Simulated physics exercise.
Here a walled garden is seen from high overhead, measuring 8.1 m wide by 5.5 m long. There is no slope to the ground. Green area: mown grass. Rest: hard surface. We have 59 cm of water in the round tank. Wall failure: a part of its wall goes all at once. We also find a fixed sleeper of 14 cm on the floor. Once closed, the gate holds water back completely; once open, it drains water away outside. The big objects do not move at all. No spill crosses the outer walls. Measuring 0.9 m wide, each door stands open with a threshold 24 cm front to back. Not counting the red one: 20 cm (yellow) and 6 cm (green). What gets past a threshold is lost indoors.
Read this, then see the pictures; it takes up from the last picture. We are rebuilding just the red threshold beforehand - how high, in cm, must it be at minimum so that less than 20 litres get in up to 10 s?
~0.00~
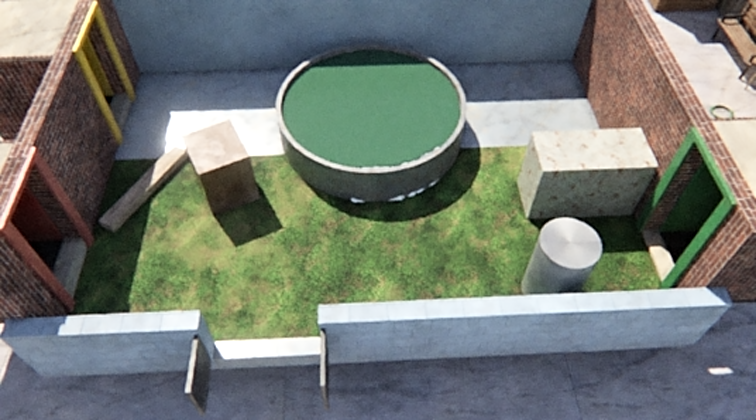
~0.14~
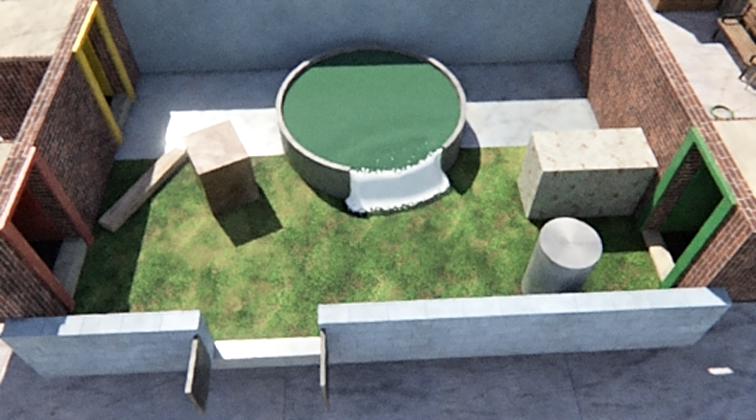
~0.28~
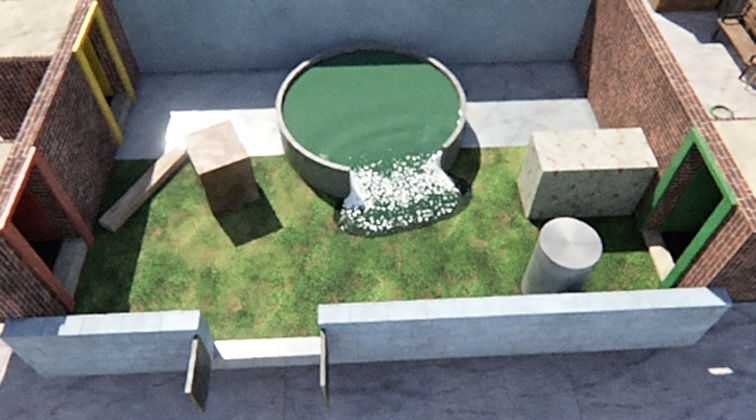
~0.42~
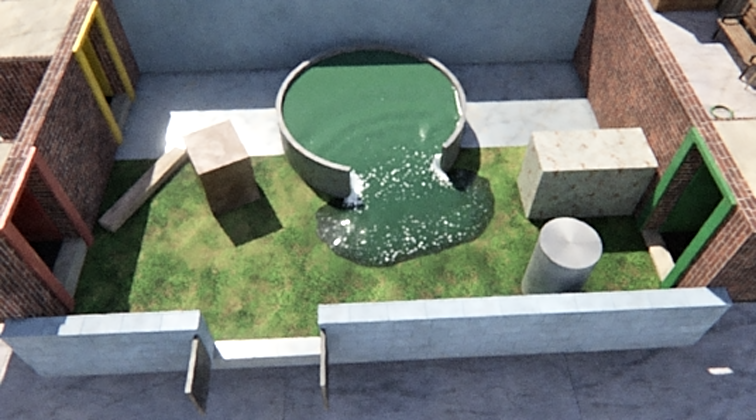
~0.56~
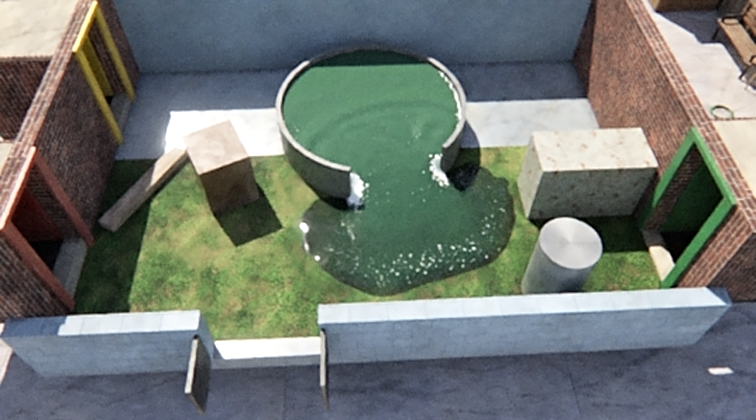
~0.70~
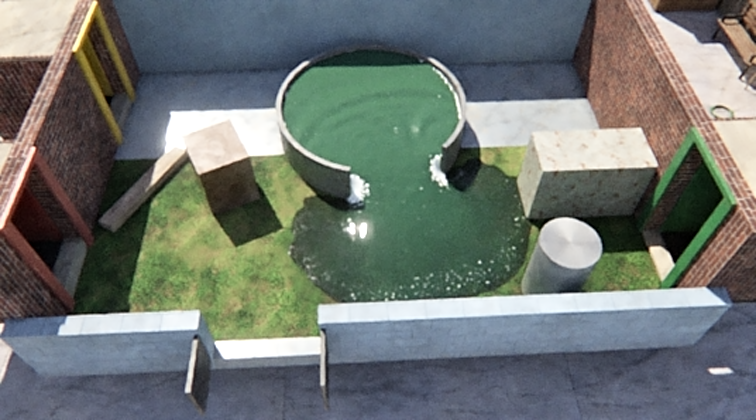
It needs to be about 8 cm high.
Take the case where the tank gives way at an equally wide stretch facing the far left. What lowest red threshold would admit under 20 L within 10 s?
Some 8.0 centimetres.
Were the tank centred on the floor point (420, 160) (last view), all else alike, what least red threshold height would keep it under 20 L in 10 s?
Roughly 10.0 cm is needed.
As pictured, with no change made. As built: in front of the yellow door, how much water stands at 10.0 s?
It stands about 1.0 centimetres deep.
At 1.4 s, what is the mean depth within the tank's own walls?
Close to 45 cm deep on average.
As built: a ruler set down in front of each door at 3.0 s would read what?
Reading in centimetres: Red = 0, yellow = 0, green = 14.
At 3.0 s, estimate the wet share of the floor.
Wet share: Near 40 %.
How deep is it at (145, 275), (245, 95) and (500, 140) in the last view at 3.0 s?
I'd read roughly 0, 0 and 1 cm there.
After 1.4 s water covers 25 % of the floor, deepest (30 cm) near (397, 203); it has not reached the red door.
After 3.0 s water covers 40 % of the floor, deepest (32 cm) near (463, 329); it has not reached the red door.
After 10.0 s water covers 90 % of the floor, deepest (12 cm) near (488, 316); 10 cm at the red door, 0 litres in over its 26 cm threshold.
At the red door as built, the water arrived by 4.8 s and peaked near 13 cm at 7.0 s.
With a threshold of 6.5 cm, 41 litres would have come in within the 10 s; with 10 cm, 5 litres. So under 20 litres takes about 8 cm.
